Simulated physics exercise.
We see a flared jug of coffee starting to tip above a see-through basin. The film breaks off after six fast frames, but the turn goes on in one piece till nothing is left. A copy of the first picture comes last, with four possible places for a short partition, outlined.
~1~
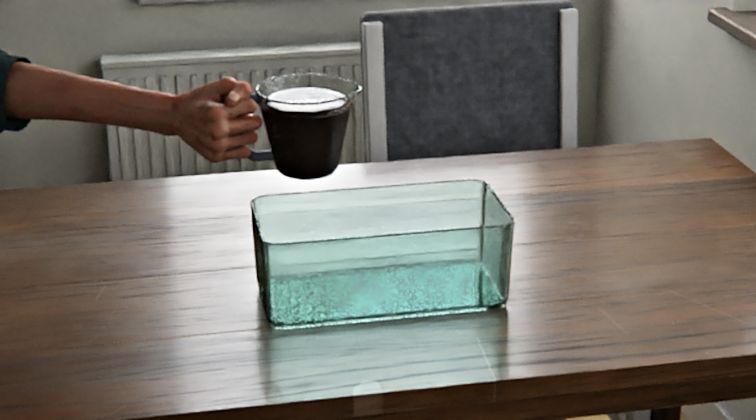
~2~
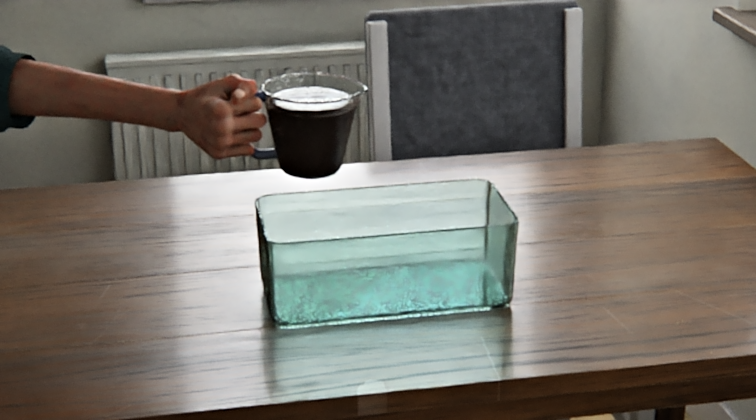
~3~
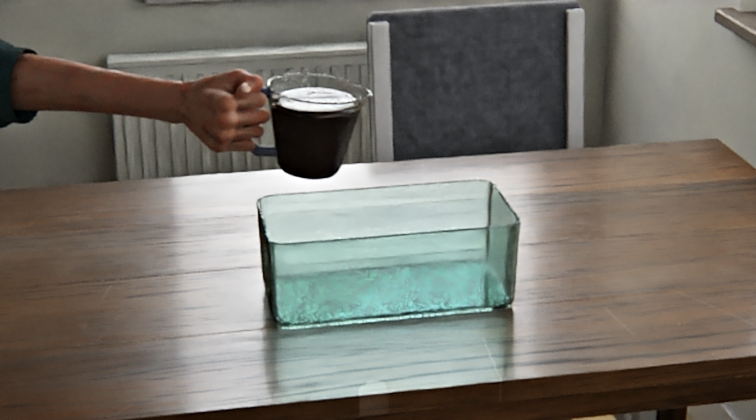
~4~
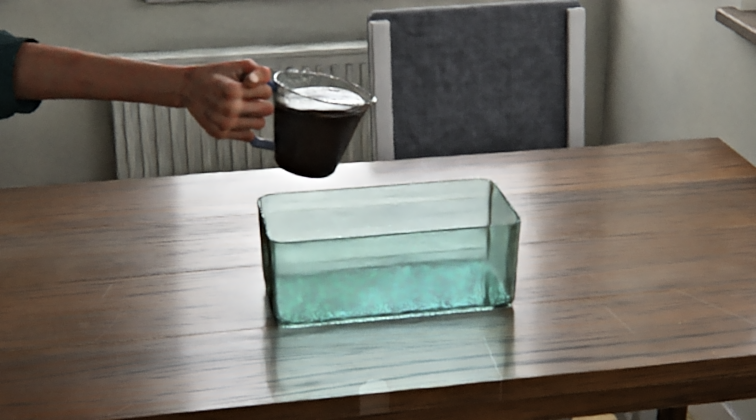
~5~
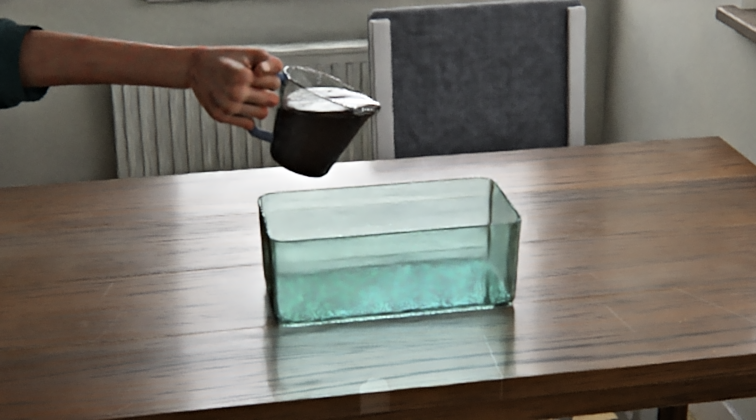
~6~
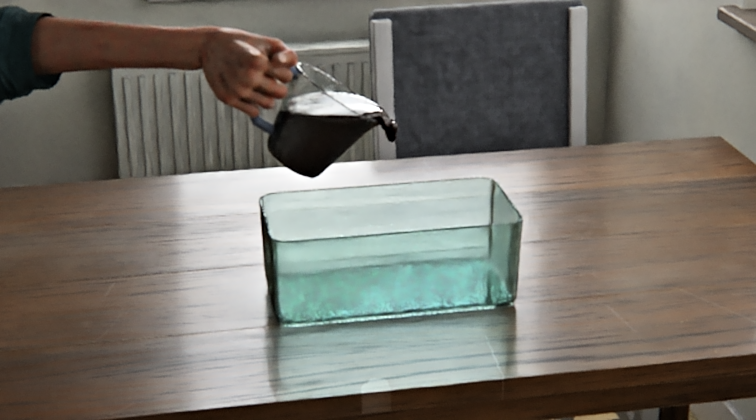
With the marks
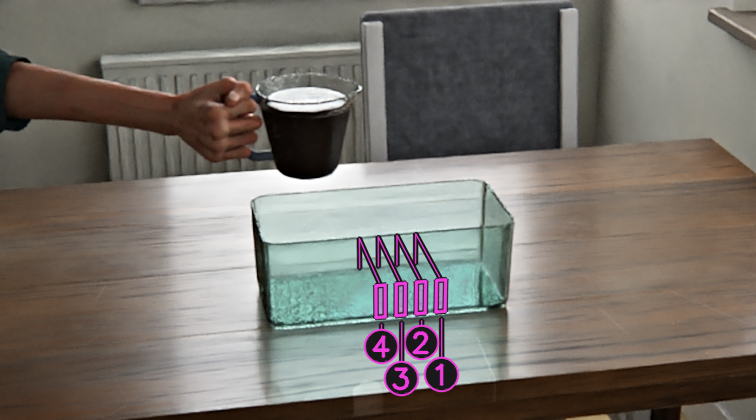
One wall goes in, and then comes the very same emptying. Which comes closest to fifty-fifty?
Go for 2.
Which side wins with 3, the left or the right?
The right one.
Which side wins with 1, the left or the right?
The left side.
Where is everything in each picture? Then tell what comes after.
The first picture shows upright, lip at (360, 87); basin from (267, 326) to (508, 304); nothing has left yet.
The second picture shows upright, lip at (365, 88); nothing has left yet.
The third picture shows tipped about 6°, lip at (370, 93); nothing has left yet.
The fourth picture shows tipped about 14°, lip at (374, 99); nothing has left yet.
The fifth picture shows tipped about 24°, lip at (378, 108); coffee is over the lip, down to (378, 108).
The sixth picture shows tipped about 35°, lip at (381, 121); coffee is over the lip, down to (391, 138).
On the marked copy, 1 at (441, 318); 2 at (421, 320); 3 at (401, 322); 4 at (381, 324).
With 1, about 84 % ends left of the wall and 15 % right of it.
With 2, about 45 % ends left of the wall and 54 % right of it.
With 3, about 14 % ends left of the wall and 86 % right of it.
With 4, about 3 % ends left of the wall and 96 % right of it.
